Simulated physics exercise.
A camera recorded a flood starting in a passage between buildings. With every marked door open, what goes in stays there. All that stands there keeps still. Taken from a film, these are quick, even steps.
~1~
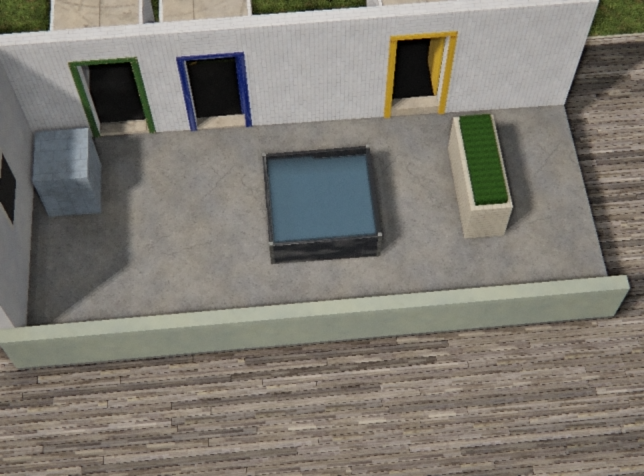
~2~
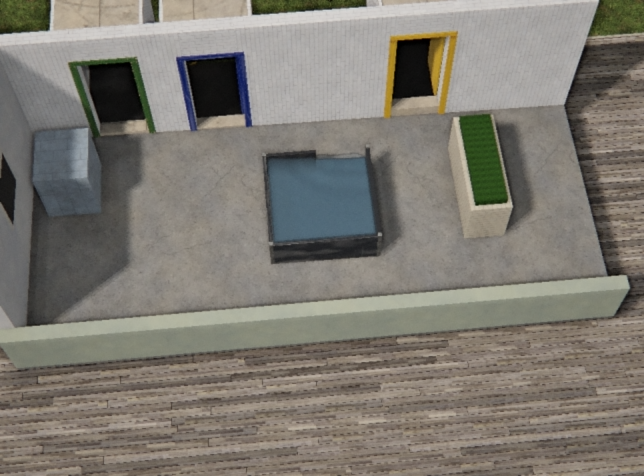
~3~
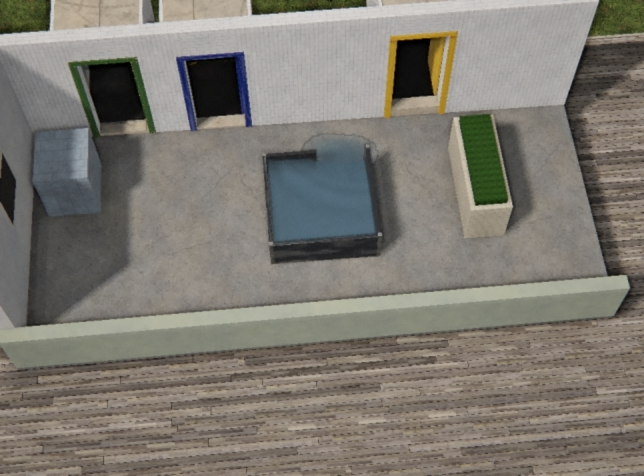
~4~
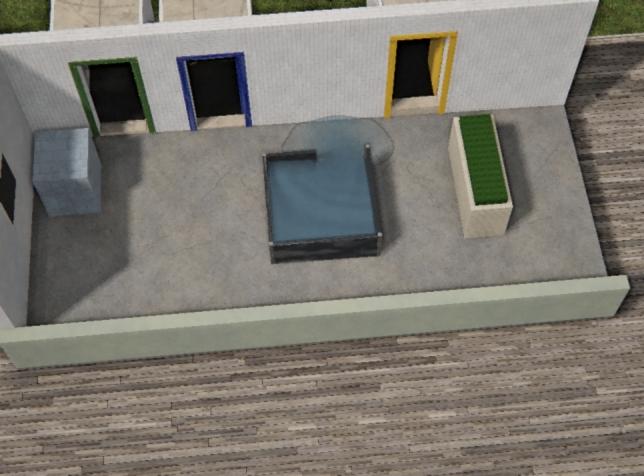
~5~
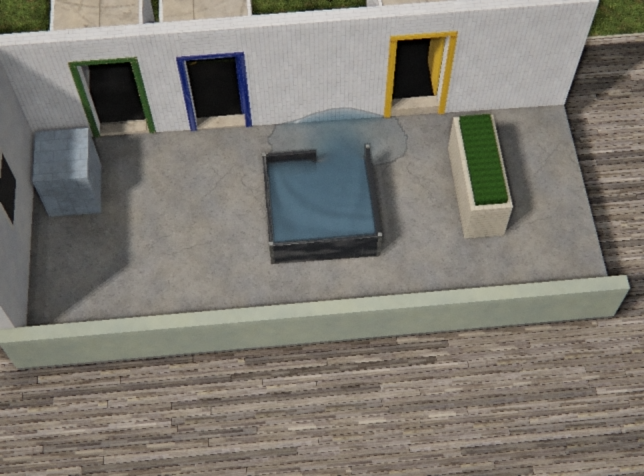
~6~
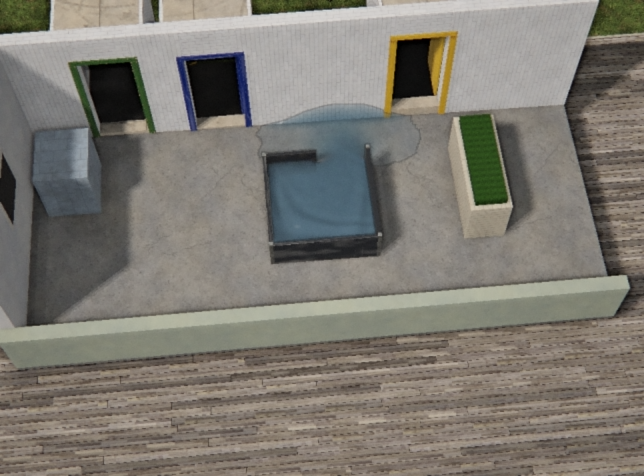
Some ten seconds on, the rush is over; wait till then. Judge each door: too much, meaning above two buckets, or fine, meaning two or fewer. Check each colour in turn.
Yellow door: Fine, green door: Fine, blue door: Fine.
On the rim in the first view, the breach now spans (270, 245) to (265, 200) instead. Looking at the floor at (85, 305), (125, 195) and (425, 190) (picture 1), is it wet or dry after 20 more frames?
Submerged, submerged, bone-dry.
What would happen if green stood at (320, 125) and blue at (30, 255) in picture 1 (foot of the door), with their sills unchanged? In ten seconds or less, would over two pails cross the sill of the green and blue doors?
Result: Green goes past the limit, blue remains beneath it.
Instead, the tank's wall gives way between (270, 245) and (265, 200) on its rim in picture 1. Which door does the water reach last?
The yellow one, I'd guess.
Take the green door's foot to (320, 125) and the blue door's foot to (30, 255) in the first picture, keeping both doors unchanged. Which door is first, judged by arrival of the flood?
The one to pick is the one in green.
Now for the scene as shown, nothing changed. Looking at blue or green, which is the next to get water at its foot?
I'd say the blue-painted one.
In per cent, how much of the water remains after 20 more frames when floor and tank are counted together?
I reckon around 88 in a hundred.
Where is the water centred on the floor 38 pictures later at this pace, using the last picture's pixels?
Point: (285, 200).
A moment on, water covers 10 % of the floor; the yellow door wet at the sill, nothing in, the green door not reached, the blue door wet at the sill, nothing in.
Next, water covers 30 % of the floor; the yellow door wet at the sill, nothing in, the green door wet at the sill, nothing in, the blue door wet at the sill, nothing in.
Then, water covers 45 % of the floor; the yellow door wet at the sill, nothing in, the green door wet at the sill, nothing in, the blue door under two buckets in.
Later, water covers 65 % of the floor; the yellow door wet at the sill, nothing in, the green door wet at the sill, nothing in, the blue door under two buckets in.
In the end, water covers 80 % of the floor; the yellow door wet at the sill, nothing in, the green door wet at the sill, nothing in, the blue door under two buckets in.
